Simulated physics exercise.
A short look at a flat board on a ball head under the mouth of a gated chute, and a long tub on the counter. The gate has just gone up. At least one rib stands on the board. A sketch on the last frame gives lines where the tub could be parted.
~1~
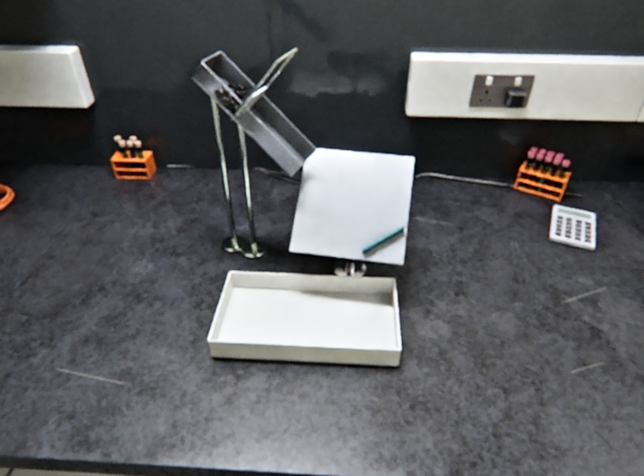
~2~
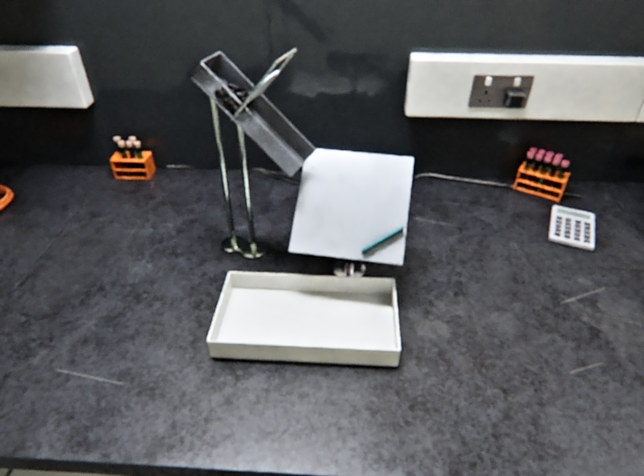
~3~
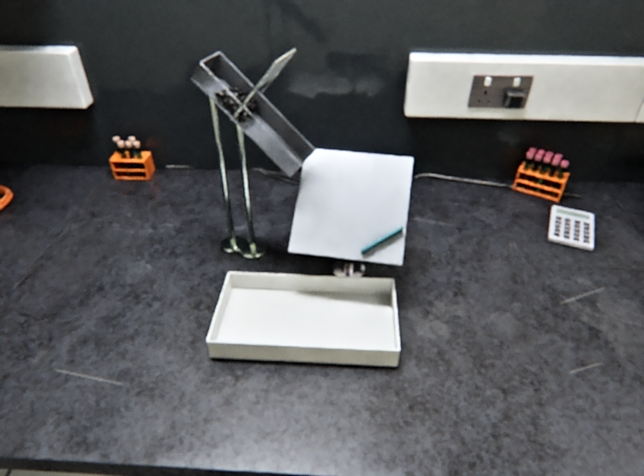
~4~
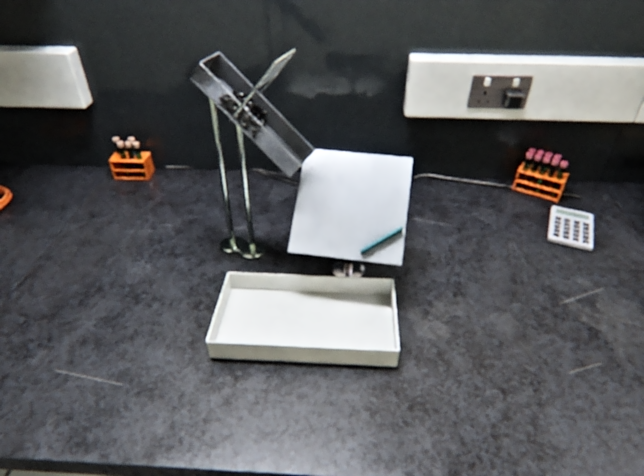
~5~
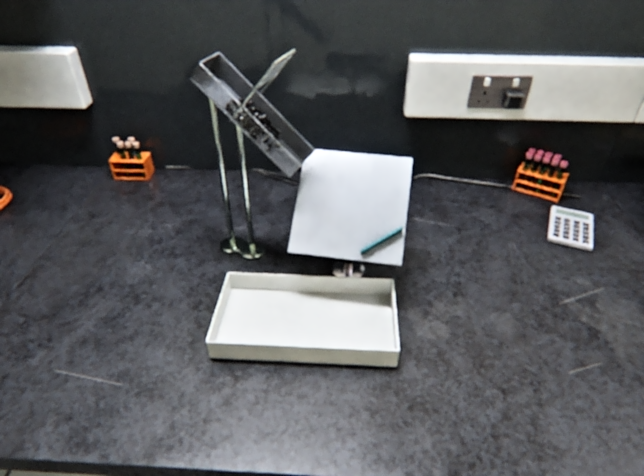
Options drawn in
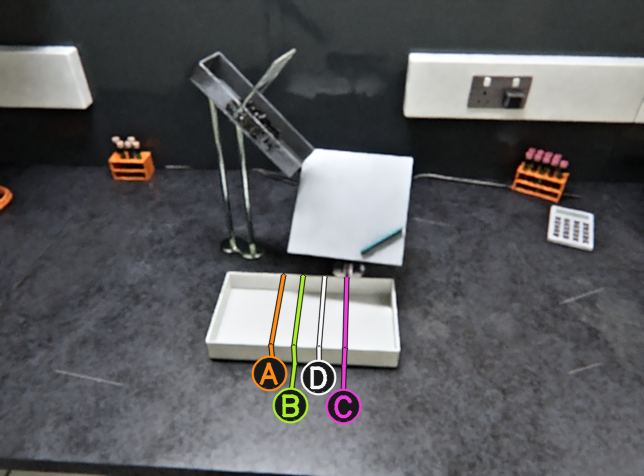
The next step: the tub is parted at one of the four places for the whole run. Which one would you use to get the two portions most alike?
Line C does it best.
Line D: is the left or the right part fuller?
The right side.
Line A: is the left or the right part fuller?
Right.
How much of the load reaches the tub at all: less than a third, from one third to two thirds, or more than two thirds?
More than two thirds.
On the marked copy, line A crosses the front rim at (271, 344); line B crosses the front rim at (294, 345); line C crosses the front rim at (344, 348); line D crosses the front rim at (319, 347).
With A, of what is caught, none on the left of the divider, all on the right.
With B, of what is caught, none on the left of the divider, all on the right.
With C, of what is caught, about half on the left of the divider, about half on the right.
With D, of what is caught, a small part on the left of the divider, nearly all on the right.
